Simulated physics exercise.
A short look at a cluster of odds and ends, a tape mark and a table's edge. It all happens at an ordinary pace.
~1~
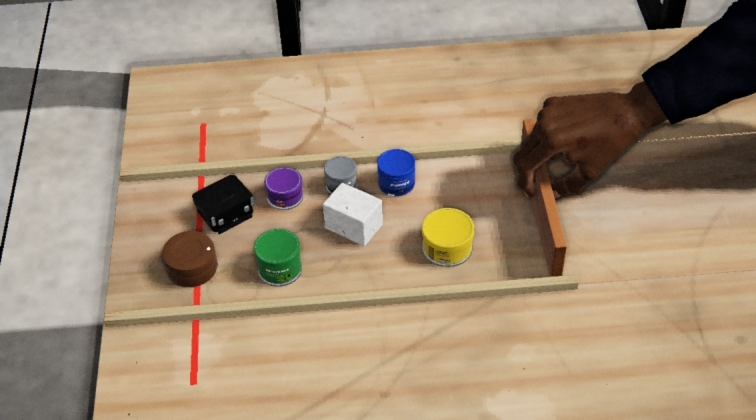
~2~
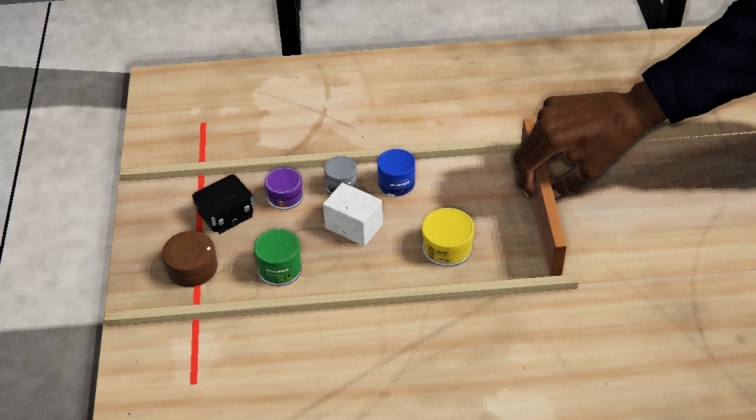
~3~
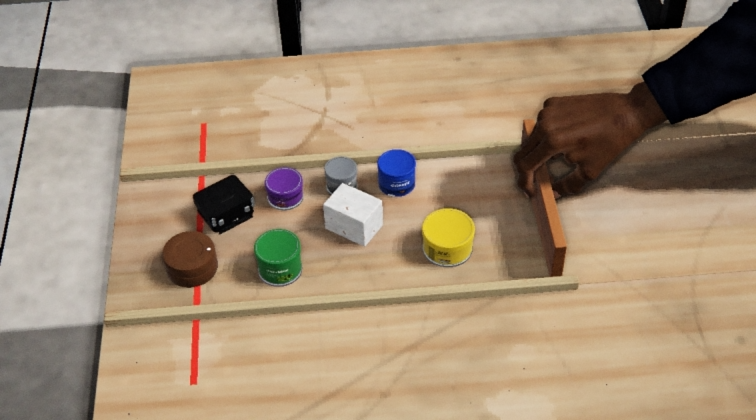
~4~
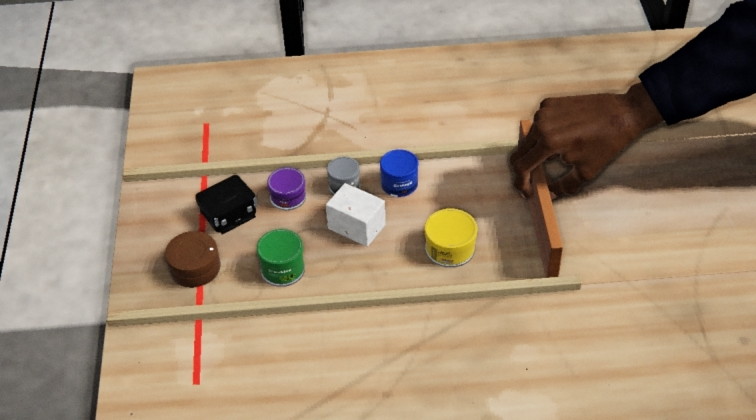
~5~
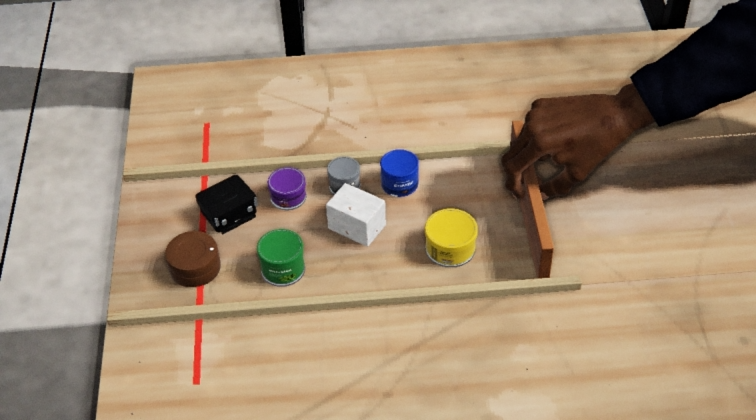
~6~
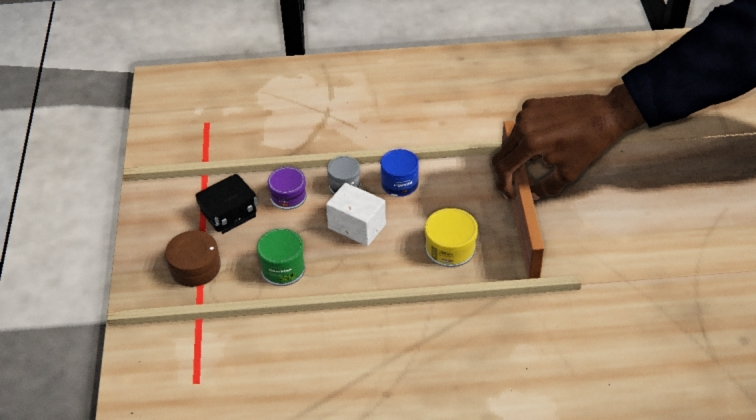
Hand sliding an upright wooden board slightly left between two rails toward unmoving coloured tubs, a white block and a black case.
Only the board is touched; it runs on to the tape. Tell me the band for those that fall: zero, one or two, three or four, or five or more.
The number that fall off is one or two.
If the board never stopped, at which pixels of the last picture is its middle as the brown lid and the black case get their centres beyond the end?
Near (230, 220) and (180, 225).
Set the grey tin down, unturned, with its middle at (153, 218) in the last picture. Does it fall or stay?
Then it is lost.
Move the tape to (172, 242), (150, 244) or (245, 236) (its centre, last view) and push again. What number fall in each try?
It would be 3, 5 and 0.
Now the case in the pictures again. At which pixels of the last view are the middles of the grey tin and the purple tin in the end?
First (152, 182), then (149, 208).
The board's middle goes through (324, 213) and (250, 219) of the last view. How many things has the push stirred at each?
At the one place 7, at the other 8.
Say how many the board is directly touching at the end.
It touches 3.
Soon after, none off yet; brown lid at rest near (193, 258); black case at rest near (227, 205); green pot at rest near (282, 257).
After that, none off yet; brown lid at rest near (193, 258); black case displaced a little near (213, 210); green pot displaced a little near (259, 260).
And then, none off yet; brown lid displaced about its own width near (128, 270); black case displaced about its own width near (162, 230); green pot displaced well along near (173, 277).
In the end, the number that fall off is one or two; gone, brown lid.
